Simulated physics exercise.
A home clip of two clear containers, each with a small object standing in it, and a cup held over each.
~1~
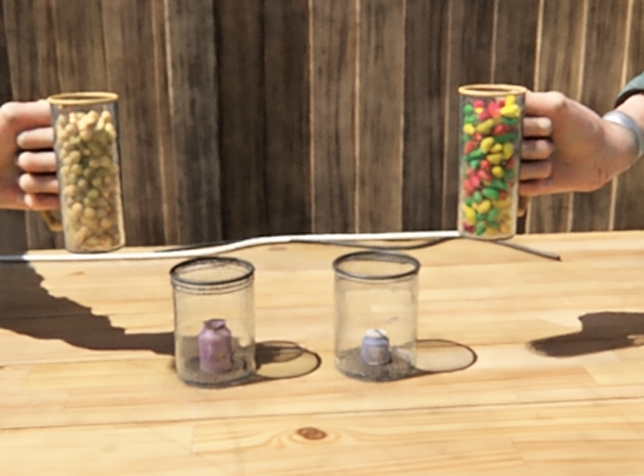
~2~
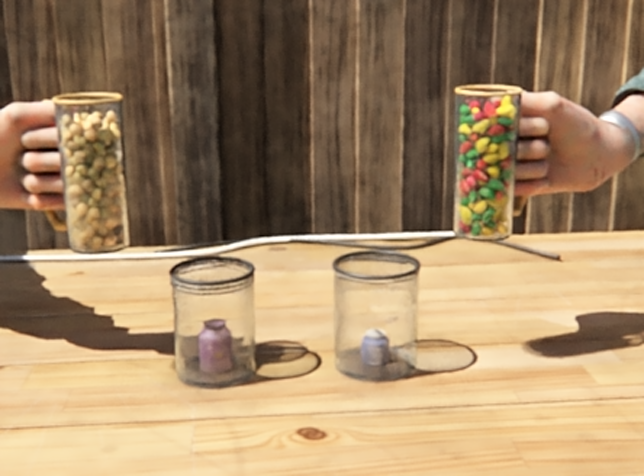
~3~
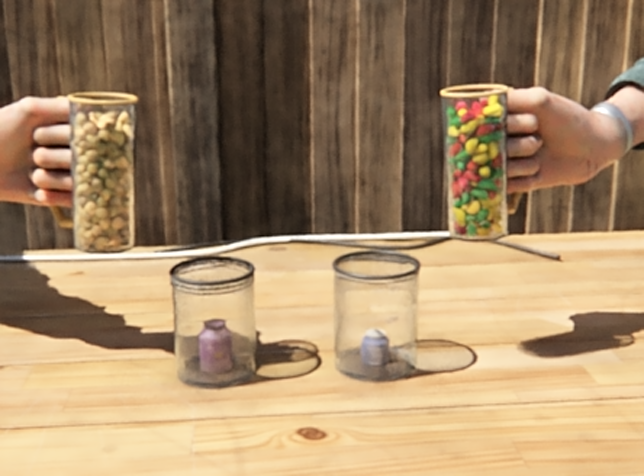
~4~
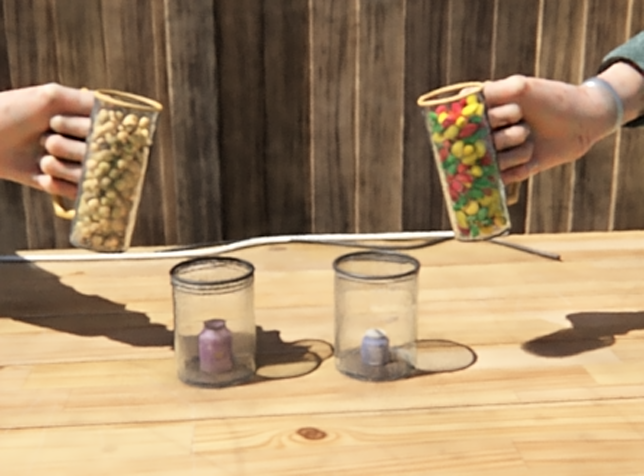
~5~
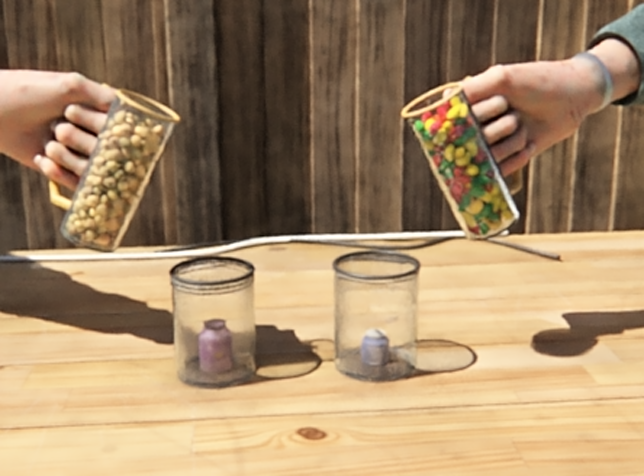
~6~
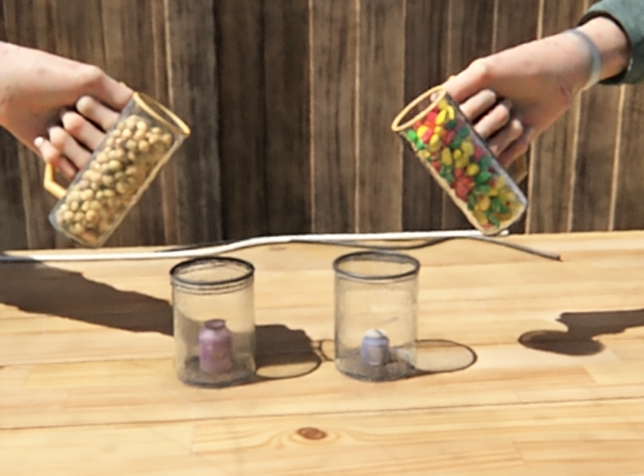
Two hands holding clear cups, chickpeas on the left and colourful jelly beans on the right, move inward and then tilt them toward each other above two clear containers, each with a small bottle inside, on a wooden table.
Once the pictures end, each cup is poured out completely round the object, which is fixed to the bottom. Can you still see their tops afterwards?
Left thing is covered over, right thing is covered over.
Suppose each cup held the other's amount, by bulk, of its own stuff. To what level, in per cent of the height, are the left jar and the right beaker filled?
Some 70 per cent left and 60 right.
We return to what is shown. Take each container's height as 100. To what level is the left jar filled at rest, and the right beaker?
Left: 75 %. Right: 65 %.
Then, 0.63 s after the last picture, left jar empty, all of its cupful still in the cup; right beaker nearly empty, nearly all of its cupful still in the cup.
Then, 1.18 s after the last picture, left jar nearly empty, about two thirds of its cupful still in the cup; right beaker nearly empty, most of its cupful still in the cup.
Then, 1.65 s after the last picture, left jar two thirds full, none of its cupful still in the cup; right beaker half full, none of its cupful still in the cup.
At rest, left jar three quarters full (surface near (214, 297)), nothing beside it; right beaker two thirds full (surface near (376, 301)), nothing beside it; the left thing is covered; the right thing is covered.
